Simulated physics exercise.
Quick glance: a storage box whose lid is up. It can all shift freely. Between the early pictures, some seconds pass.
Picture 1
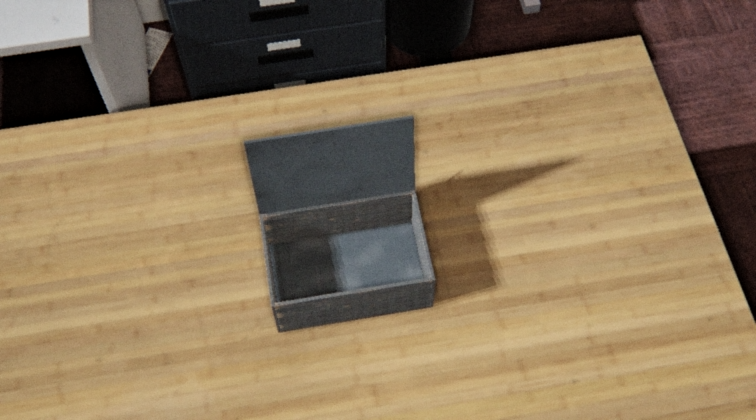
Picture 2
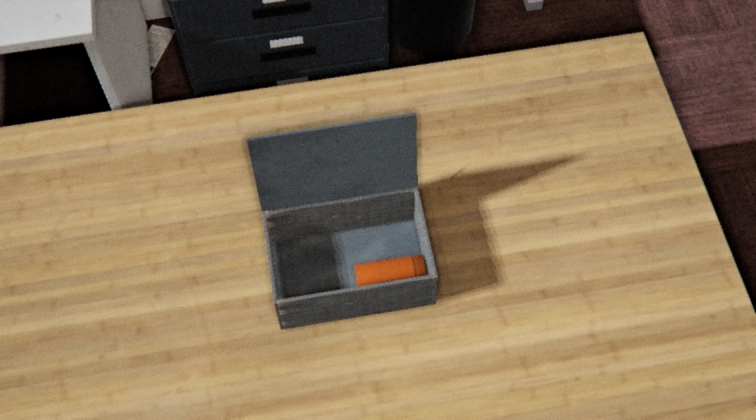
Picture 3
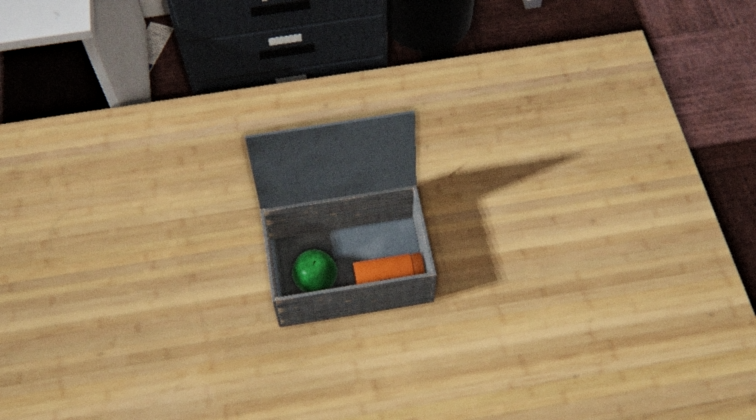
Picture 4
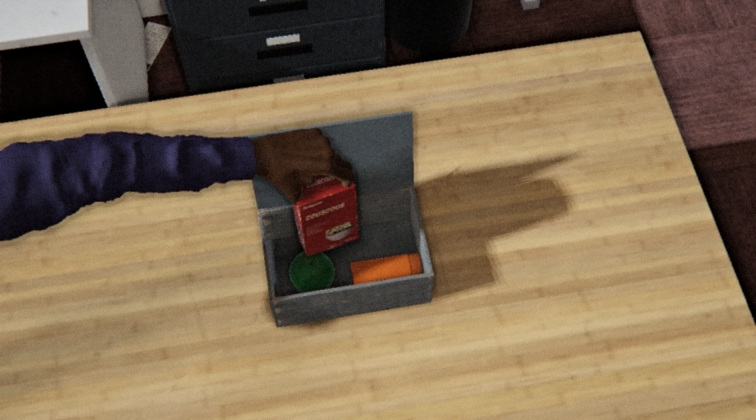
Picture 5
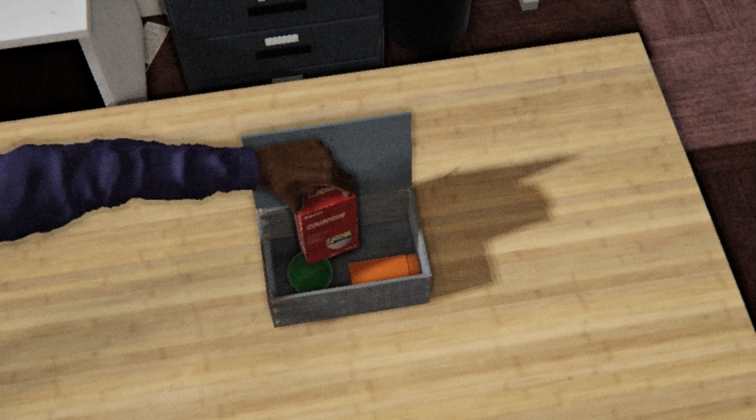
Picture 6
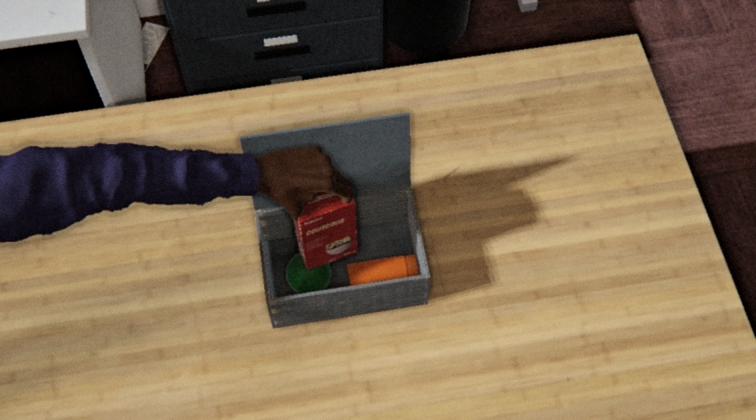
An open grey box with its lid raised sits on a striped wooden table, seen from above at an angle, with dark drawers and reddish carpet behind. Empty at first, it then holds an orange cylinder at front right and a green ball at front left. A dark-sleeved arm reaches from the left, its hand lowering a red packet slightly into the back and still gripping it, while the view drifts very slightly.
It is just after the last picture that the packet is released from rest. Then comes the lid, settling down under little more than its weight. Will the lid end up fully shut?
Yes.
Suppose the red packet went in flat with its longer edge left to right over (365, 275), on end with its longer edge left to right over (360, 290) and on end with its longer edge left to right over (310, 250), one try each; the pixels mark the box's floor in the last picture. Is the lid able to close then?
The lid lowers completely the first time, is kept raised the second time and is kept raised the third time.
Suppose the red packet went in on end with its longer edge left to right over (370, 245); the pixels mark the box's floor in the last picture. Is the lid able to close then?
The lid stays partly open.
Then, 0.80 s on from there, lid starting down; red packet on its side near (357, 243); green apple shifted a little; orange shaker shifted a little.
Then, 1.70 s on from there, lid 51° above the rim; red packet on its side near (357, 243); green apple shifted a little; orange shaker shifted a little.
In the end, lid shut; toppled in the box, red packet; the other 2 unmoved. At the end, from the last picture's camera, red packet near (357, 243).
